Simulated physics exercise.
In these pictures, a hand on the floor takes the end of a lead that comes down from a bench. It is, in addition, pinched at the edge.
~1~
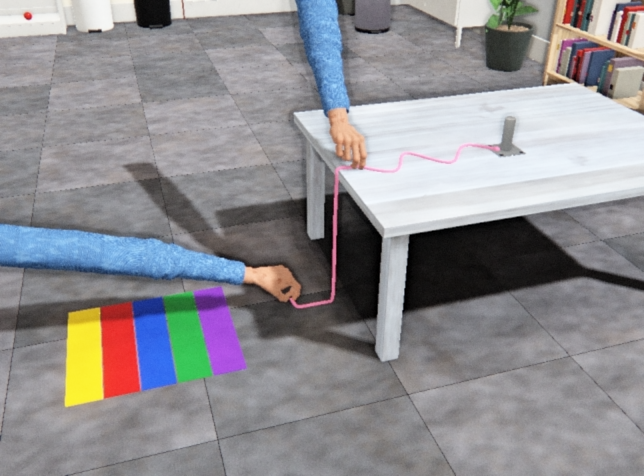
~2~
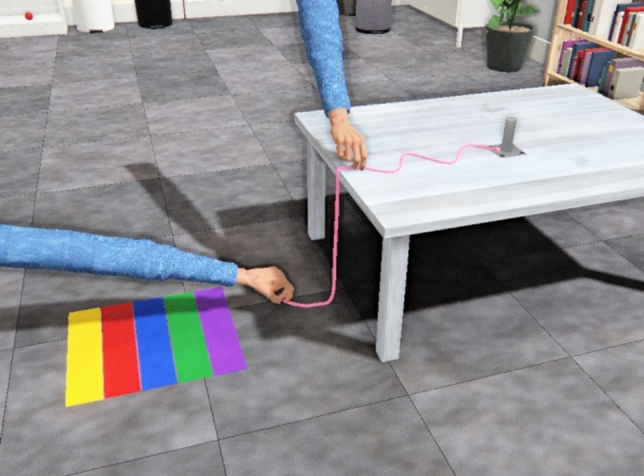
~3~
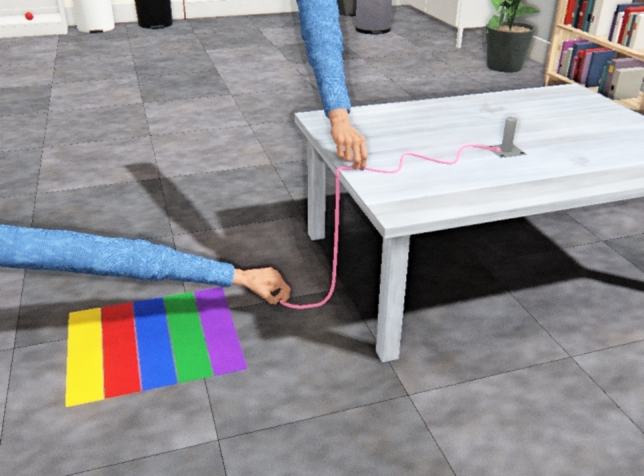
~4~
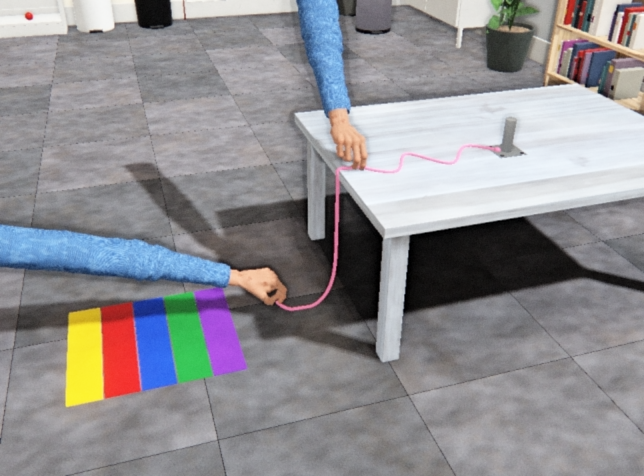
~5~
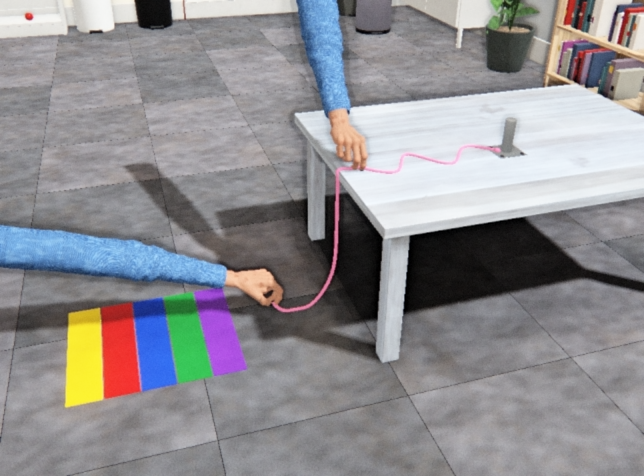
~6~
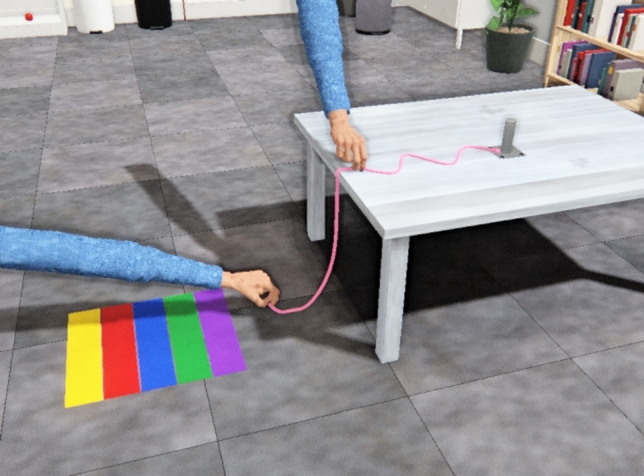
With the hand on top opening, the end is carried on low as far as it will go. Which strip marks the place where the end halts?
The red strip does.
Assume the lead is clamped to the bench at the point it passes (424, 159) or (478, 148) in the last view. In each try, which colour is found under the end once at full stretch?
One after the other: Blue, then red.
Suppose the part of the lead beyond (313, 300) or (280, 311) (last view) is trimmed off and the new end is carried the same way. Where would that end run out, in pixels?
Case by case: Roughly (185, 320), then roughly (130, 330).
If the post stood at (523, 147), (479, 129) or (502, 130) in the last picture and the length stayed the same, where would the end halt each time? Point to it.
Try by try: (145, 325), (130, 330) and (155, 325).
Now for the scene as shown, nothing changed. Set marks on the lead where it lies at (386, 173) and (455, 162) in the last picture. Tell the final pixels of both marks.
The first moves to (327, 184), the second to (430, 161).
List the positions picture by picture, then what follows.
In the first picture, end (291, 299); purple (226, 355); green (192, 362); blue (157, 369); red (121, 376); yellow (84, 384).
In the second picture, end (284, 301); lead through (467, 146) (432, 160) (399, 168) (338, 176) (336, 237) (333, 293).
In the third picture, end (281, 301).
In the fourth picture, end (277, 302); lead through (467, 146) (432, 160) (399, 169) (338, 176) (336, 237) (326, 293).
In the fifth picture, end (273, 303).
In the sixth picture, end (269, 304); lead through (466, 147) (432, 161) (399, 170) (338, 177) (336, 238) (318, 294).
A little later, end near (171, 322); over green.
Next, end near (135, 329); over blue.
When it is tight, end near (114, 333); over red. It gets as far as the red strip.
